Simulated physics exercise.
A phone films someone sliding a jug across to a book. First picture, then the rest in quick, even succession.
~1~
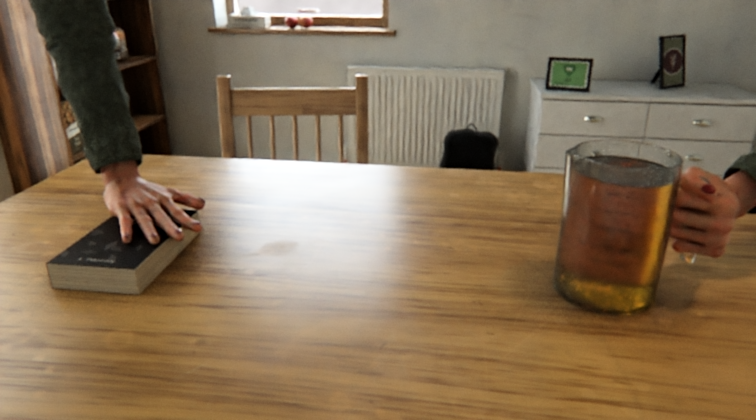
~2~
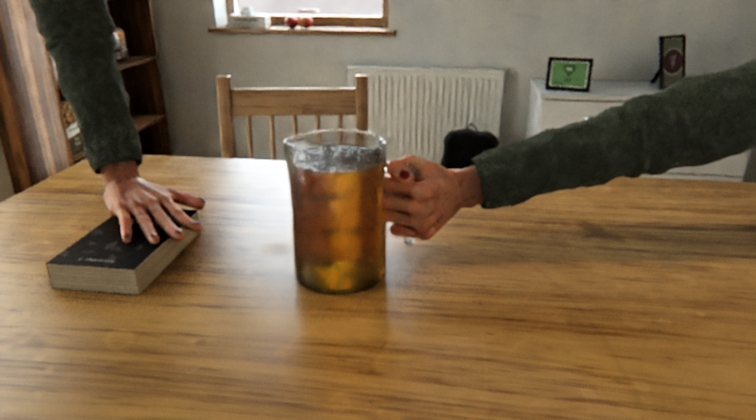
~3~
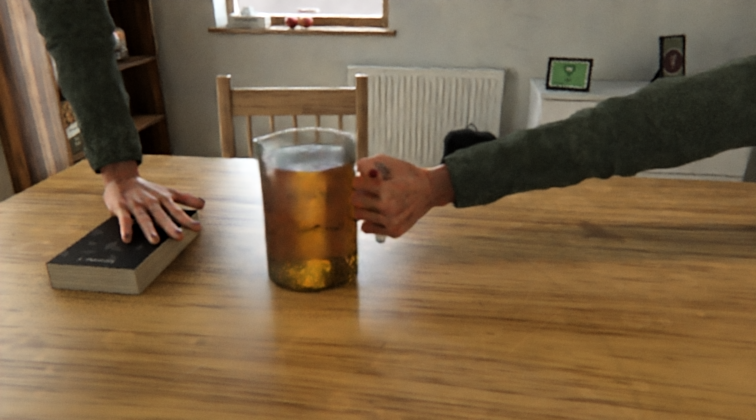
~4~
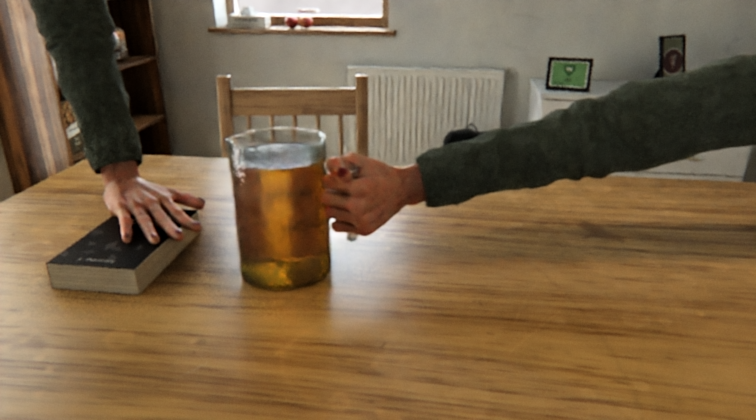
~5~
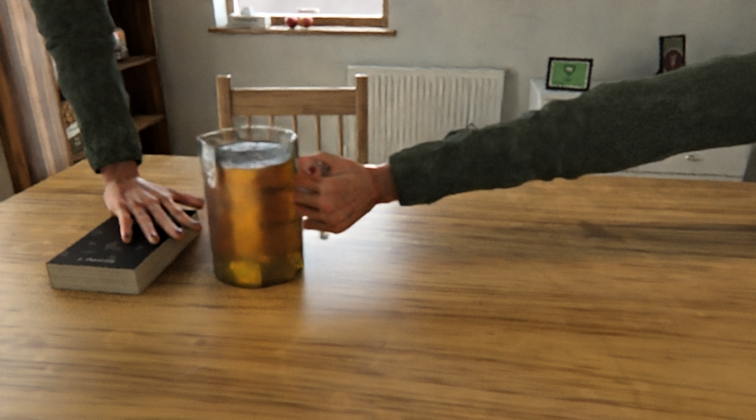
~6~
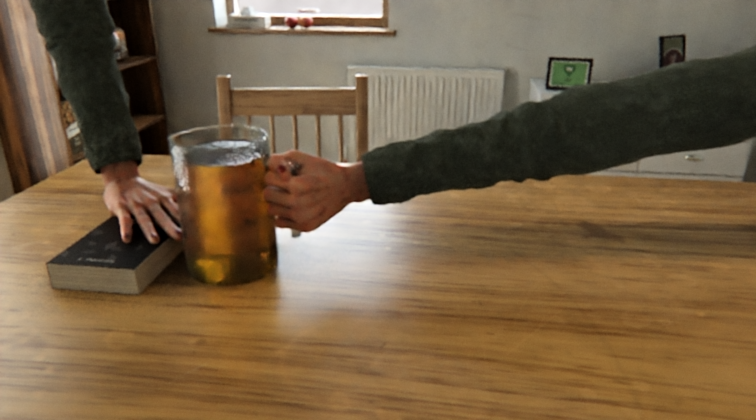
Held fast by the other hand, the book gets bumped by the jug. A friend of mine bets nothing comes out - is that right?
No. I'd say there will be a mess to clean up.
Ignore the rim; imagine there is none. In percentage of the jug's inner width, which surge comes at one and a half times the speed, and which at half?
In order, 60 % and 20 %.
Shortly, the jug meets the book.
Then, the apple juice surges up the wall; it has lost some.
At the finish, the jug stands at the book; it has lost some.
